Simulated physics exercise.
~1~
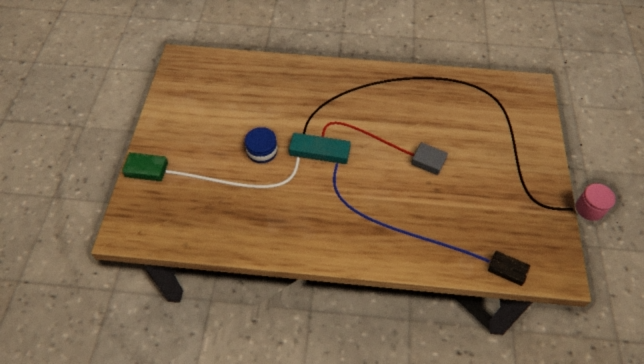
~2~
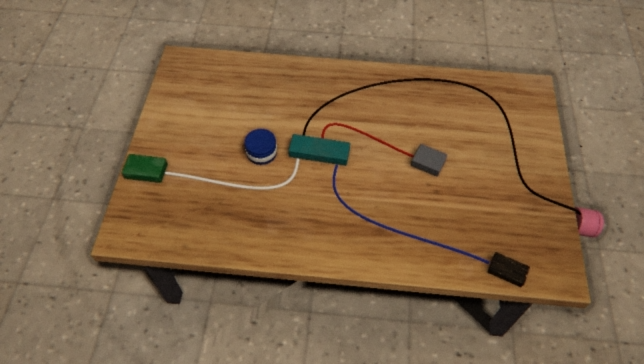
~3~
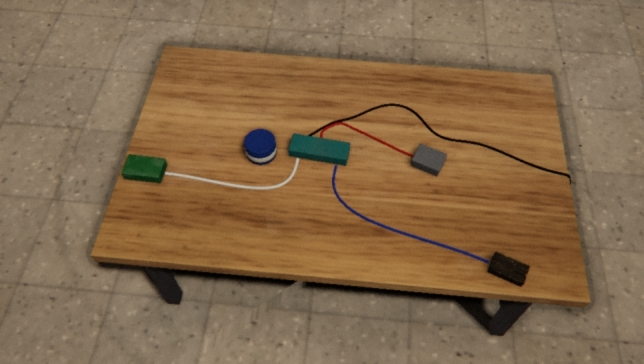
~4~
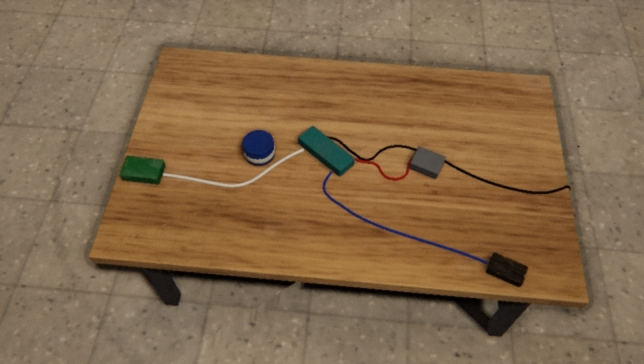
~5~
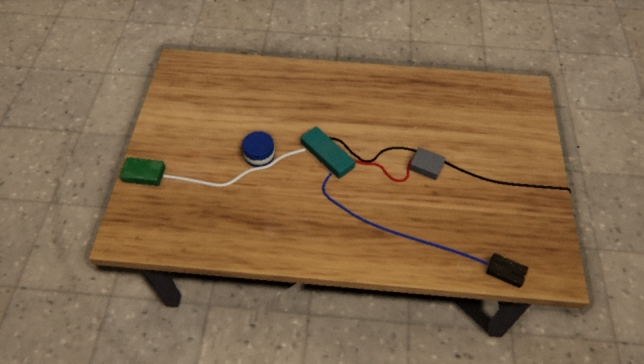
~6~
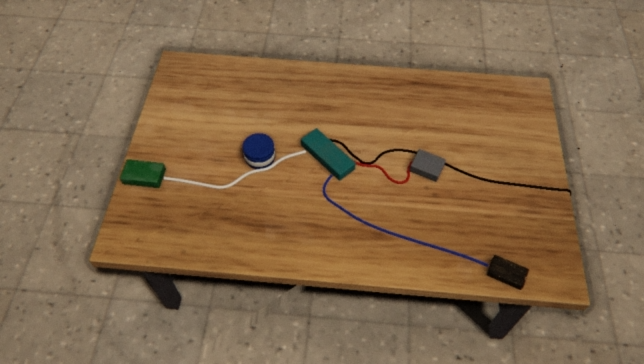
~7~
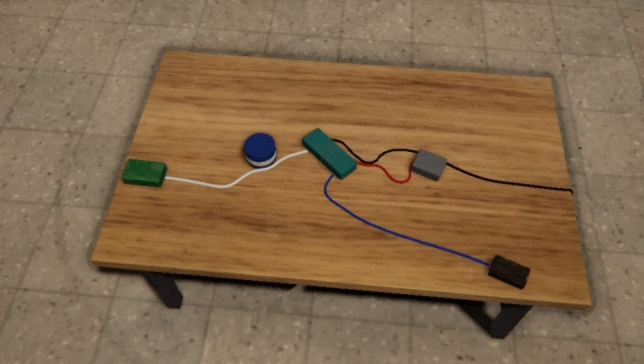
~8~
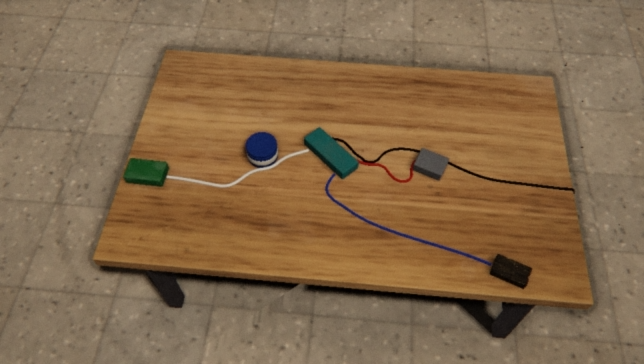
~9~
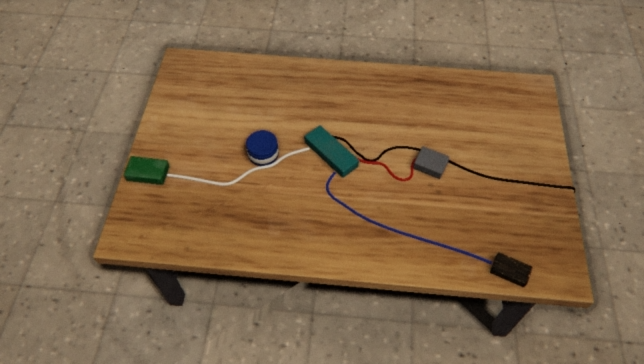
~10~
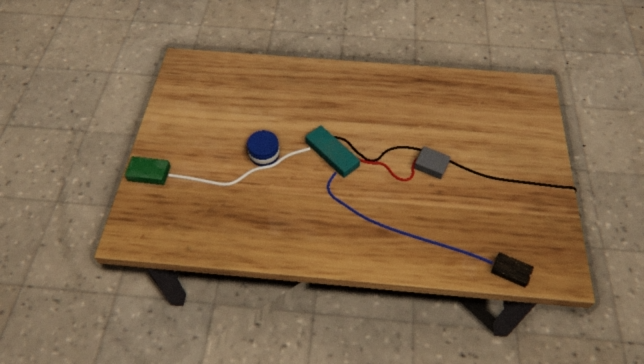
On a wooden table, a pink speaker drops off the right edge, tugging the teal strip askew.
